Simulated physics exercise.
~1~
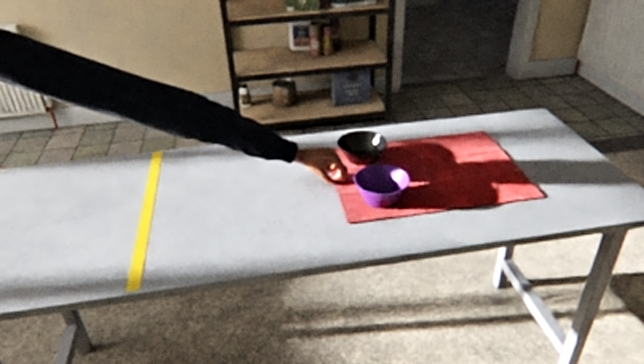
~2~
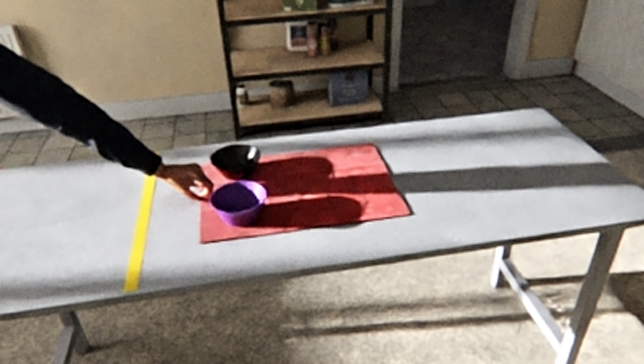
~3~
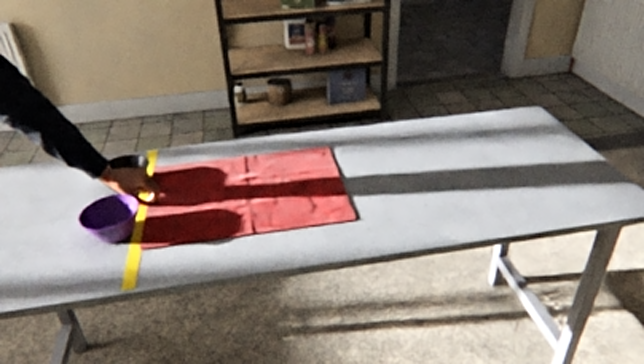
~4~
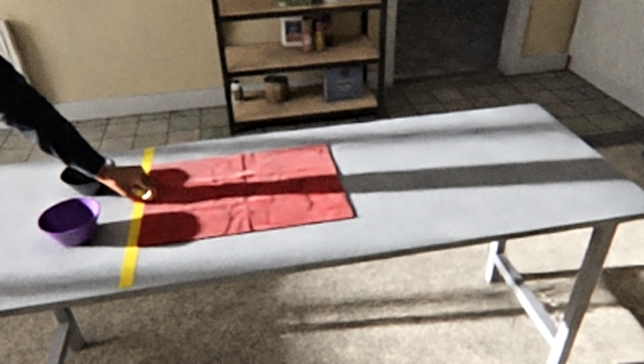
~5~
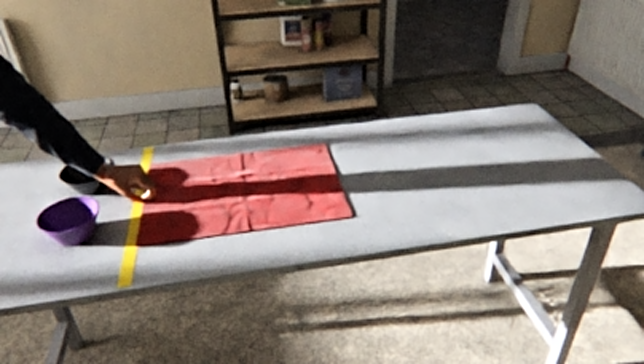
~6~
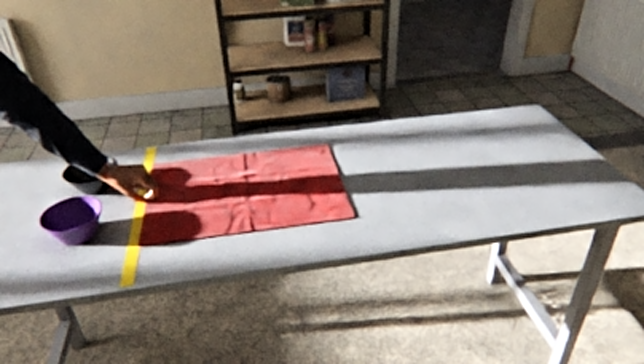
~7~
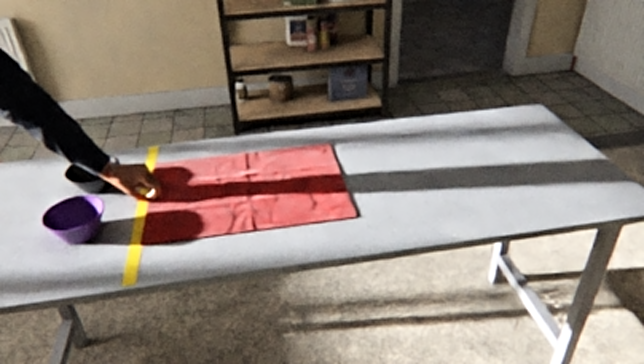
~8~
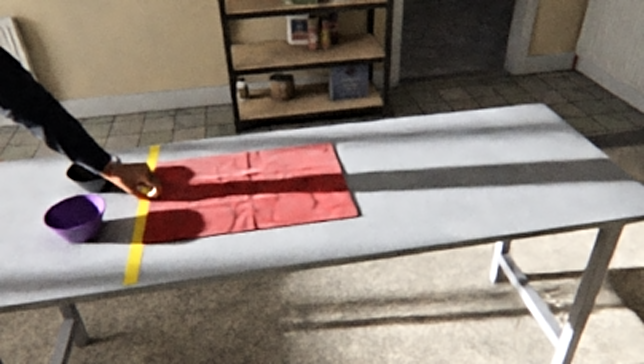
A hand pulled a red cloth carrying a black bowl and a purple bowl left across a table, stopping when its edge reached a strip of yellow tape, and both bowls slid off the front and came to rest on the bare tabletop beyond the tape.
